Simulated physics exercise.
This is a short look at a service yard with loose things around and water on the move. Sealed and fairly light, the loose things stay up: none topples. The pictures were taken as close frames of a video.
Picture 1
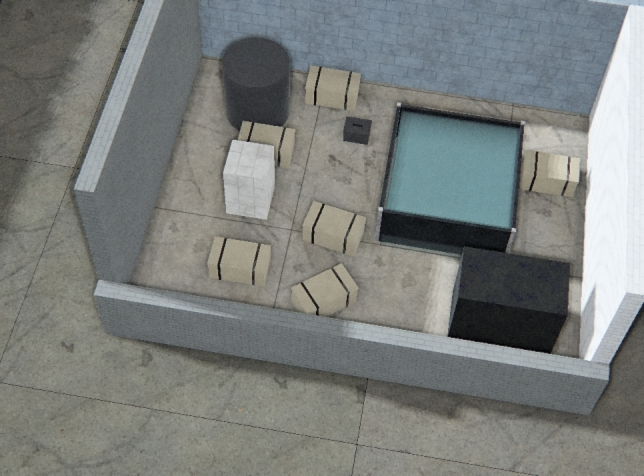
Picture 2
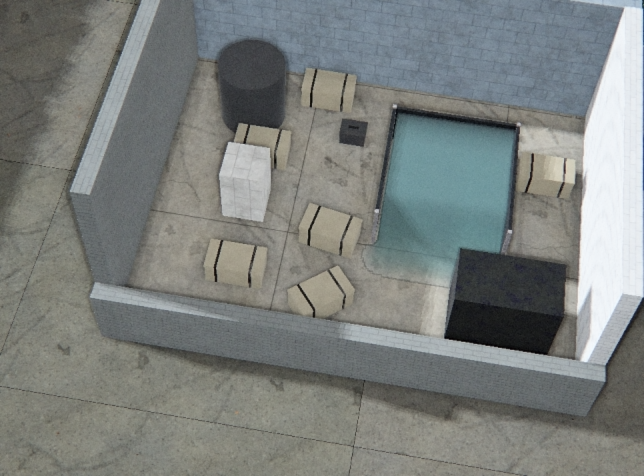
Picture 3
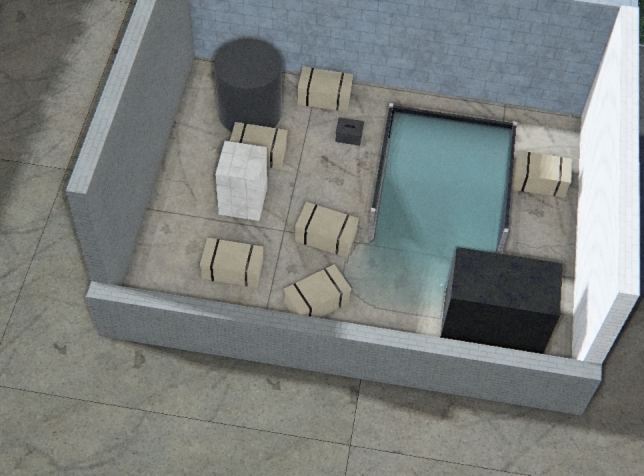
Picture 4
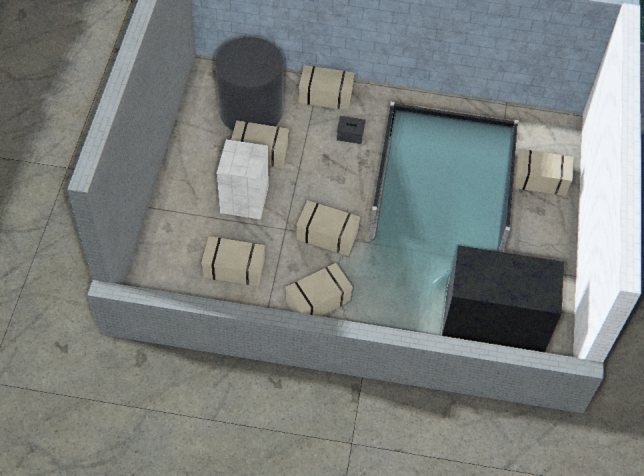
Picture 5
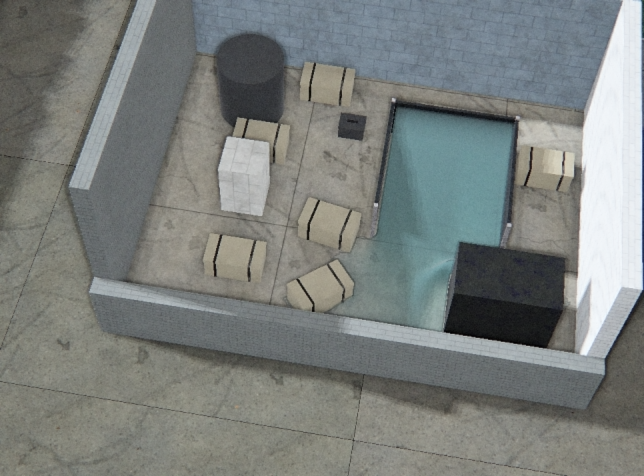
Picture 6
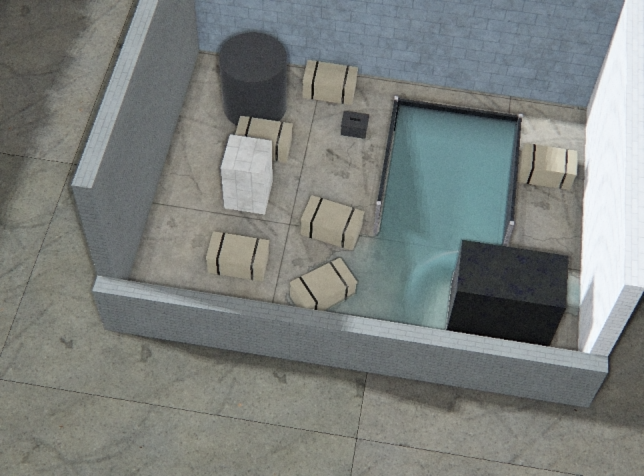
Teal water fills a dark-framed rectangular tank in a grey-walled yard with a blue brick back wall, seen from high above as the view shifts very slightly. Tan trunks with dark bands, a dark grey cylinder, a white block and a small dark box stand left of it, with a black block in front and another trunk at right. Water pours from the tank's near end and spreads thinly across the floor around the black block, while the trunks stay put.
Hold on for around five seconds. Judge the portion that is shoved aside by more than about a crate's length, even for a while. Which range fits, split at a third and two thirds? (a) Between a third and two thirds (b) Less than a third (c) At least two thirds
The answer is a.
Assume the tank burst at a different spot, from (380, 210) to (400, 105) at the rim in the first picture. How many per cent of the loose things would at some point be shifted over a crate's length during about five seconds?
Roughly 90 %.
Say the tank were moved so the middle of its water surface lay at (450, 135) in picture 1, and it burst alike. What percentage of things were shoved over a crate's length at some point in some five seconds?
I'd put it close to 60 percent.
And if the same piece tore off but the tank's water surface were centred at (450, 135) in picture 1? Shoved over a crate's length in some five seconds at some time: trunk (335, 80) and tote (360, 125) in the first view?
Stopped short, then stopped short.
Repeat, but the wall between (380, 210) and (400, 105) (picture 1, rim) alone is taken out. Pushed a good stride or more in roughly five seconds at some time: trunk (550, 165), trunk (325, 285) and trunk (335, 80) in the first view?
In turn: Stayed within it, moved that far, moved that far.
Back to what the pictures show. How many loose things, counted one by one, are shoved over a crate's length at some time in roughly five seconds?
3 in all.
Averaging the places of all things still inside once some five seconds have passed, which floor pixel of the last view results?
Their average sits at about pixel (321, 157).
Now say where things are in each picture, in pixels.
The first frame shows a trunk at (334, 221) rests on the ground; a trunk at (552, 166), on the bottom; 0 of 7 have shifted.
The second frame shows a trunk at (331, 223), on the bottom; a trunk at (548, 167), on the bottom; 0 of 7 have shifted.
The third frame shows a trunk at (327, 222) rests on the ground; a trunk at (544, 166), on the bottom; 0 of 7 have shifted.
The fourth frame shows a trunk at (328, 220), on the bottom; a trunk at (546, 164) rests on the ground; 0 of 7 have shifted.
The fifth frame shows a trunk at (330, 217), on the bottom; a trunk at (547, 161) rests on the ground; 0 of 7 have shifted.
The sixth frame shows a trunk at (332, 215) rests on the ground; a trunk at (550, 158) rests on the ground; 0 of 7 have shifted.
A moment on, 0 of 7 are well off their spots; 0 afloat.
Next, 1 of 7 are well off their spots; 0 afloat.
Later, 3 of 7 are well off their spots; 0 afloat.
In the end, 3 of 7 are well off their spots, and 3 have been at some point; 1 afloat.
